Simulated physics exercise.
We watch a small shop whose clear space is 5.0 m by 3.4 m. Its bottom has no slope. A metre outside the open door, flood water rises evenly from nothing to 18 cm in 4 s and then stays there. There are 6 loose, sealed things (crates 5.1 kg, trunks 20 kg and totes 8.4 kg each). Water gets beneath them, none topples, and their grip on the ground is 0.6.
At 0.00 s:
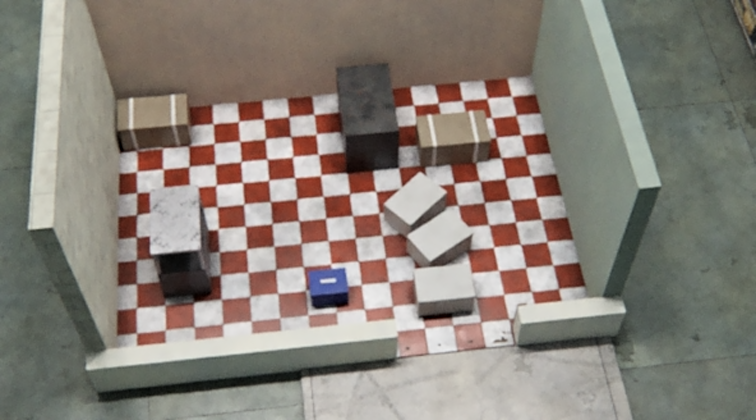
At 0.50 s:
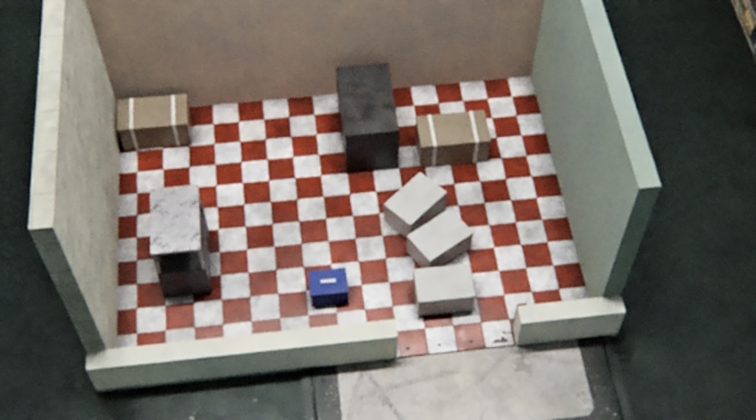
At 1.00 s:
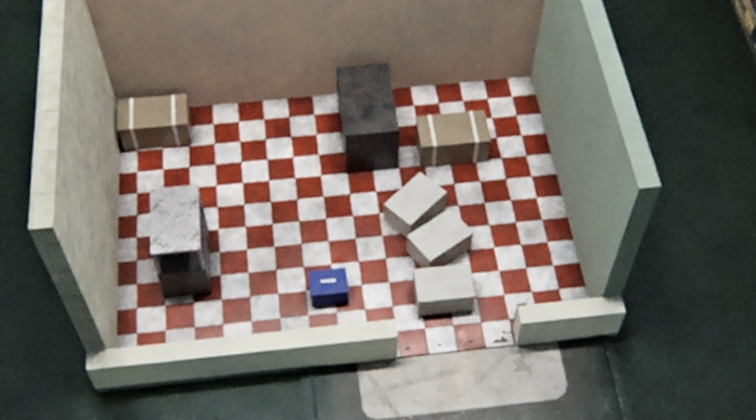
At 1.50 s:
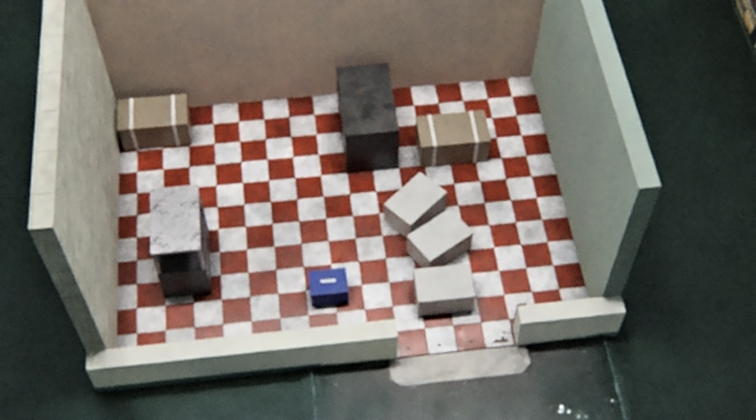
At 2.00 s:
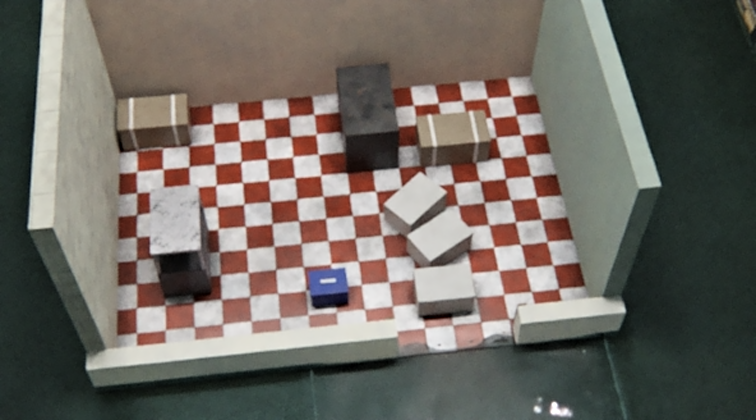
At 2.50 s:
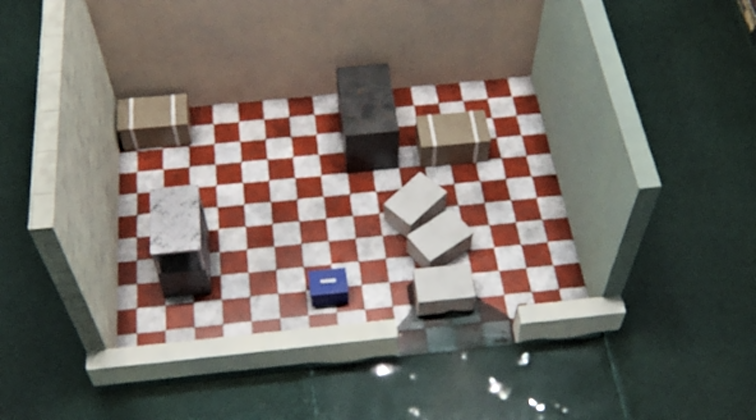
Dark water spreads over the ground outside a small room with a red-and-white checkered floor, shrinking the pale patch before the doorway, then seeps through the opening around the nearest white box, while the boxes inside stay still.
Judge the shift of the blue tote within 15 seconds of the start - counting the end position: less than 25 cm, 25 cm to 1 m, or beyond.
The blue tote barely shifts.
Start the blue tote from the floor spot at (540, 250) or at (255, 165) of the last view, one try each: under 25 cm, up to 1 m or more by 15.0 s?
In turn: It ends far away; it is nudged along.
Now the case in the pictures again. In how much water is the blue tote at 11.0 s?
Roughly 1 cm.
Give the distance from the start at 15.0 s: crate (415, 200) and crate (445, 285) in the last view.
In turn: 200 cm, 200 cm.
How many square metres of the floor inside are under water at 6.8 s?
Roughly 12 m2.
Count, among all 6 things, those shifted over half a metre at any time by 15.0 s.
That makes 5.
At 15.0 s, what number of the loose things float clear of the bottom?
At that moment 5.
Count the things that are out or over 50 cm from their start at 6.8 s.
I count 2.
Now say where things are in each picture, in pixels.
The first frame shows the blue tote at (328, 281), on the bottom; 0.0 m2 under water; 0 of 6 have shifted.
The second frame shows the blue tote at (328, 281) rests on the ground; 0.0 m2 under water; 0 of 6 have shifted.
The third frame shows the blue tote at (328, 281) rests on the ground; 0.0 m2 under water; 0 of 6 have shifted.
The fourth frame shows the blue tote at (328, 281), on the bottom; water covers 0.0 m2; 0 of 6 have shifted.
The fifth frame shows the blue tote at (328, 281) rests on the ground; 0.0 m2 under water; 0 of 6 have shifted.
The sixth frame shows the blue tote at (328, 281), on the bottom; water covers 0.3 m2; 0 of 6 have shifted.
After 3.5 s the blue tote is near (328, 281), 0.0 m from its start, aground; 1 afloat.
After 6.8 s the blue tote is near (328, 281), 0.0 m from its start, aground; 3 afloat.
After 11.0 s the blue tote is near (328, 281), 0.0 m from its start, aground; 5 afloat.
After 15.0 s the blue tote is near (328, 281), 0.0 m from its start, aground; 5 afloat.
